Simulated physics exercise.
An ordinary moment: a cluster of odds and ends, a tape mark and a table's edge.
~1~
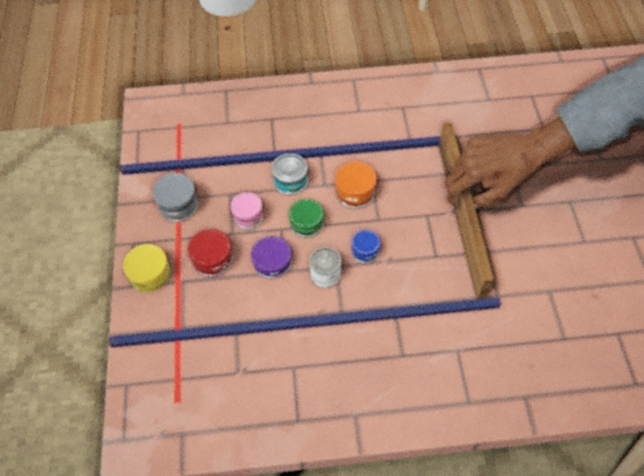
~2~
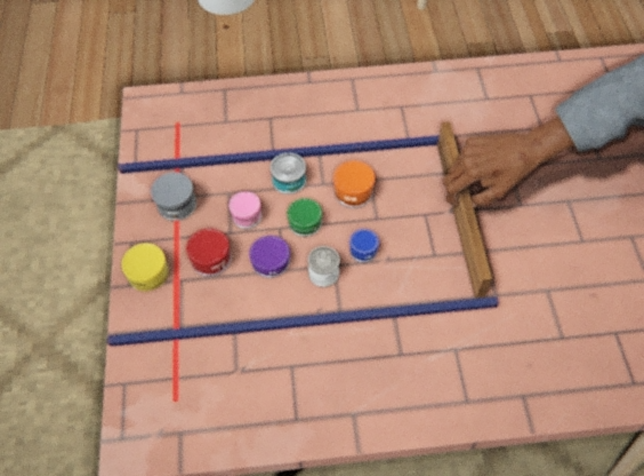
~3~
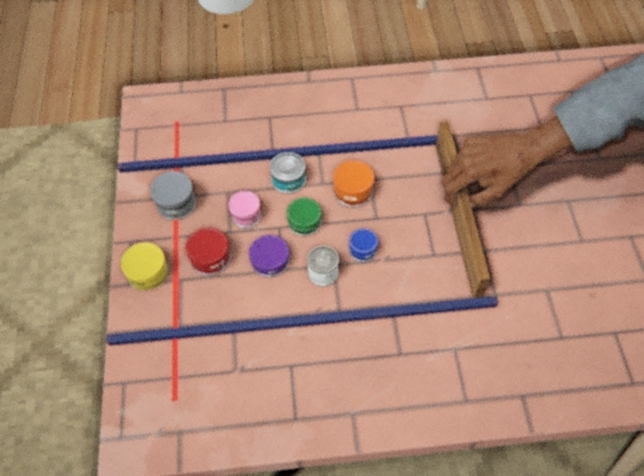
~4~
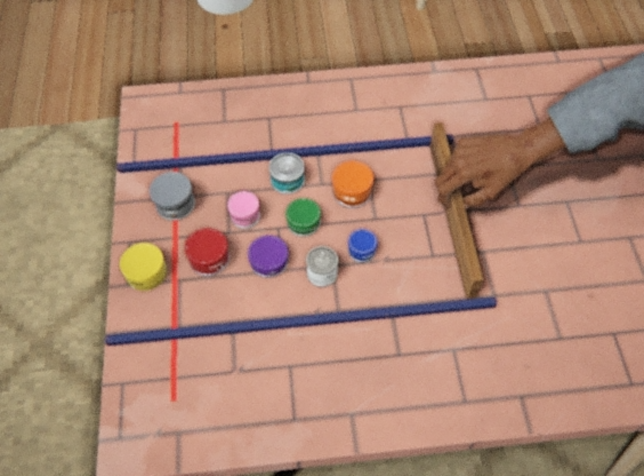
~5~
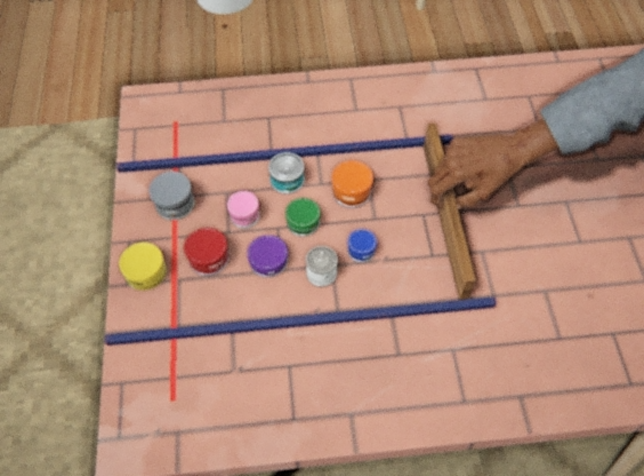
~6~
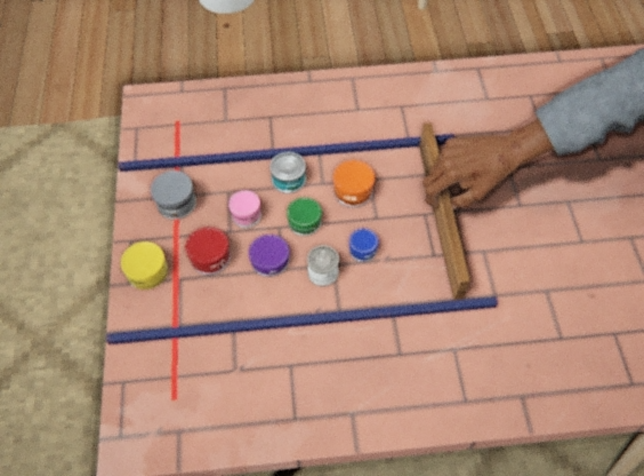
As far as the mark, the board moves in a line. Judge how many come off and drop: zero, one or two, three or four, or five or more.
One or two come off.
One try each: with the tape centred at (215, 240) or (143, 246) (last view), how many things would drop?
Respectively 0 and 5.
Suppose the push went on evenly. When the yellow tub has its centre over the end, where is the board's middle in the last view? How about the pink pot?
Yellow tub: (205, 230); pink pot: (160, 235).
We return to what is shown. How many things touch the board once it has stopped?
5 in contact.
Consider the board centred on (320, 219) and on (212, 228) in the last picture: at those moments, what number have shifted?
5 at one spot and 10 at the other.
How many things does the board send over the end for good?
In all, 1 of them.
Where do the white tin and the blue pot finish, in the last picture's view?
Answer: First (158, 304), after that (160, 267).
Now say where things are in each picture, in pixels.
The first picture shows yellow tub (148, 269); grey tin (176, 198); red tin (211, 253); board (464, 207); tape (178, 246).
The second picture shows grey tin (174, 197); purple tin (270, 257).
The third picture shows red tin (209, 252); white tin (323, 266).
The fourth picture shows yellow tub (144, 267); pink pot (244, 210).
The fifth picture shows grey tin (172, 196); blue pot (362, 246).
The sixth picture shows yellow tub (145, 266); grey tin (174, 195); red tin (209, 251); board (442, 208); tape (176, 243).
Soon after, none off yet; yellow tub at rest near (145, 266); grey tin at rest near (174, 195); red tin at rest near (209, 251).
After that, none off yet; yellow tub displaced a little near (121, 275); grey tin displaced a little near (163, 195); red tin displaced about its own width near (158, 252).
In the end, the number that fall off is one or two; gone, yellow tub.
